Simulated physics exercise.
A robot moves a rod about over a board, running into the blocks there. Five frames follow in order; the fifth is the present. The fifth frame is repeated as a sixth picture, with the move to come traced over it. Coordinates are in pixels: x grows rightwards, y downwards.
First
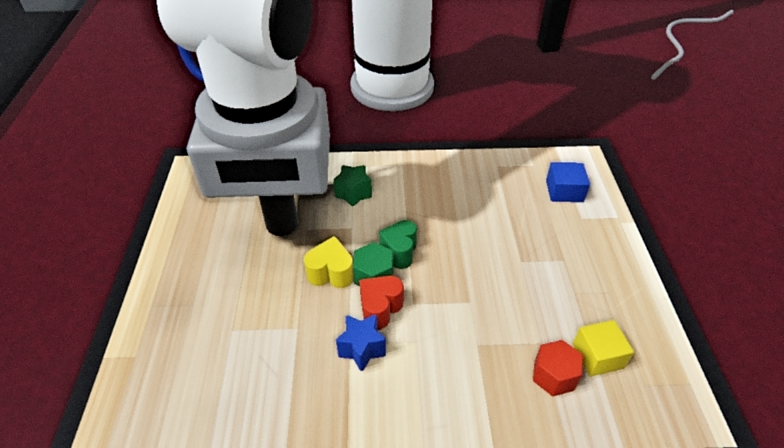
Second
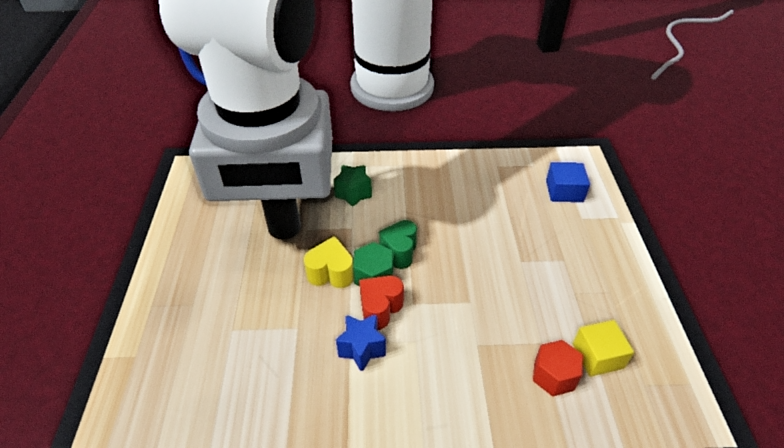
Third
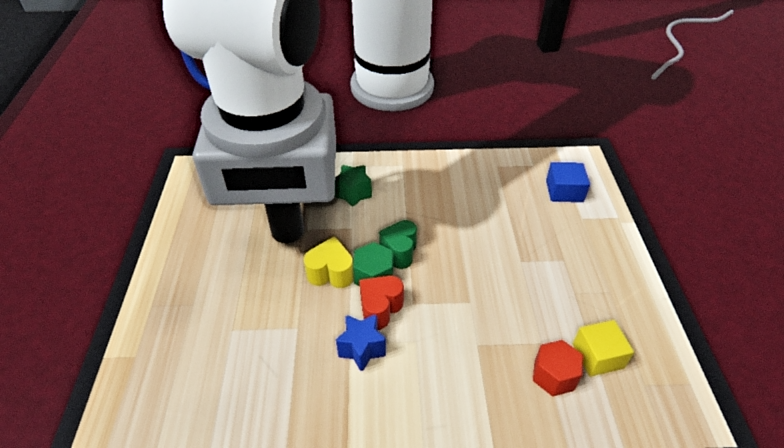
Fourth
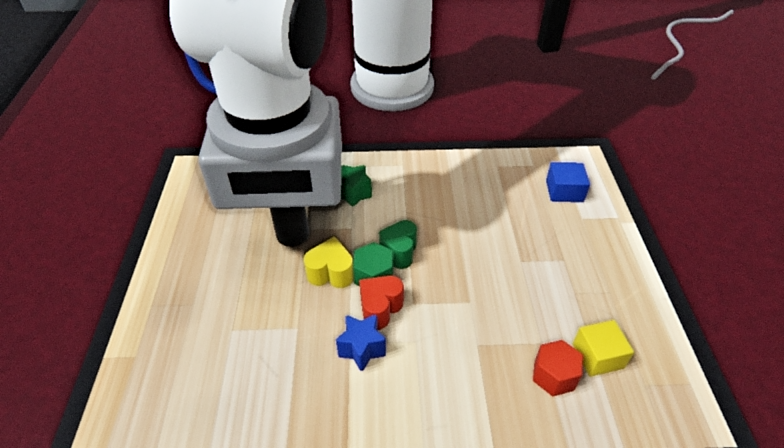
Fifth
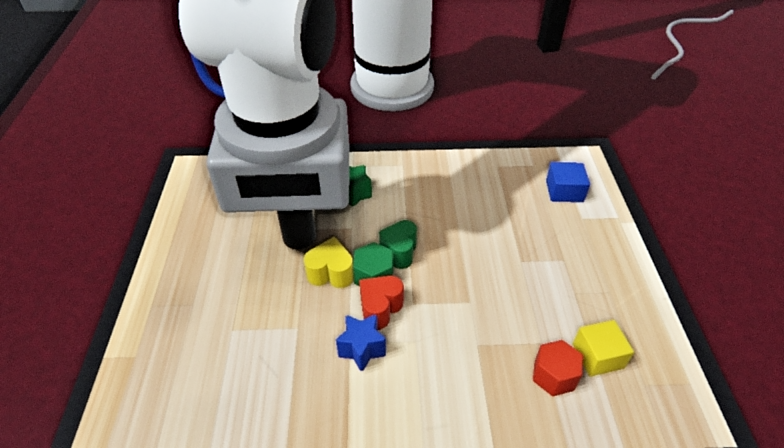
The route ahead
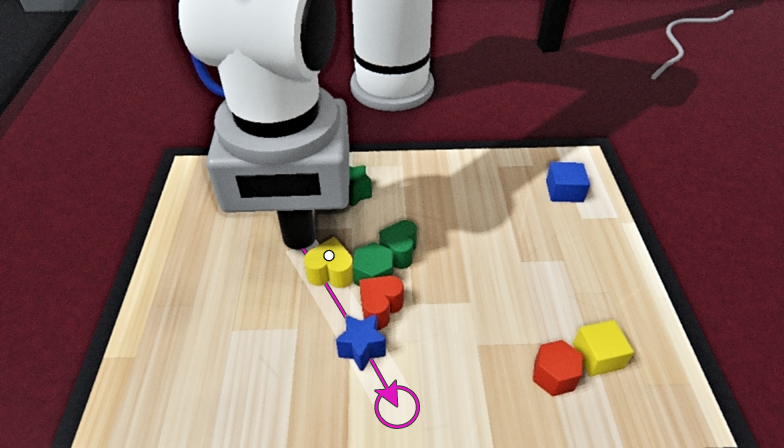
A robot arm with a grey, boxy end and a short black rod stands over the upper left of a pale wooden board on dark red cloth, seen from above at an angle. Yellow, green and red hearts, a green hexagon and a blue star cluster near the middle, with other coloured blocks beyond. The rod creeps right and slightly down towards the yellow heart; blocks and camera stay still.
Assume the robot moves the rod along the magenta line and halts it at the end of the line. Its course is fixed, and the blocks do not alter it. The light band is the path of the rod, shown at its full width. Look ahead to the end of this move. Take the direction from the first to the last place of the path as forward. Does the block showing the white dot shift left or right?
It gets pushed left.
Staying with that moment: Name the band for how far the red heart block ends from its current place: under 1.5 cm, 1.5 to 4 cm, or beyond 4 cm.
Long, over 4 cm.
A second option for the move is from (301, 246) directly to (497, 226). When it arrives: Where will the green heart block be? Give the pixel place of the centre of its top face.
It should be at about (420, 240).
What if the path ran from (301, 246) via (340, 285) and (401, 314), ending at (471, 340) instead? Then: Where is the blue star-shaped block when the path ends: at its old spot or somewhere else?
By the last moment, the blue star-shaped block will have left its place.
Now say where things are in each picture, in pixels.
In the first frame, rod's lower end (282, 225); yellow heart block (329, 256); blue star-shaped block (361, 332); green six-sided block (373, 258); red heart block (380, 291).
In the second frame, rod (285, 228); blocks still.
In the third frame, rod (288, 232); blocks still.
In the fourth frame, rod (293, 235); blocks still.
In the fifth frame, rod (300, 238); yellow heart block (329, 256); blue star-shaped block (361, 332); green six-sided block (373, 258); red heart block (380, 291).
Drawn move, straight from (301, 246) to (397, 407); the dot is on the yellow heart block.
The first path, step by step. One third of the way, rod (329, 283); yellow heart block (358, 289), turned 20° anticlockwise; green six-sided block (382, 261), turned 30° anticlockwise; red heart block (401, 300), turned 25° clockwise.
Two thirds of the way, rod (361, 337); yellow heart block (402, 324), turned 70° anticlockwise; blue star-shaped block (372, 358), turned 55° clockwise; green six-sided block (382, 261), turned 30° anticlockwise; red heart block (444, 308).
At the end, rod (397, 400); yellow heart block (407, 328), turned 80° anticlockwise; blue star-shaped block (409, 429), turned 60° clockwise; green six-sided block (382, 261), turned 30° anticlockwise; red heart block (446, 307).
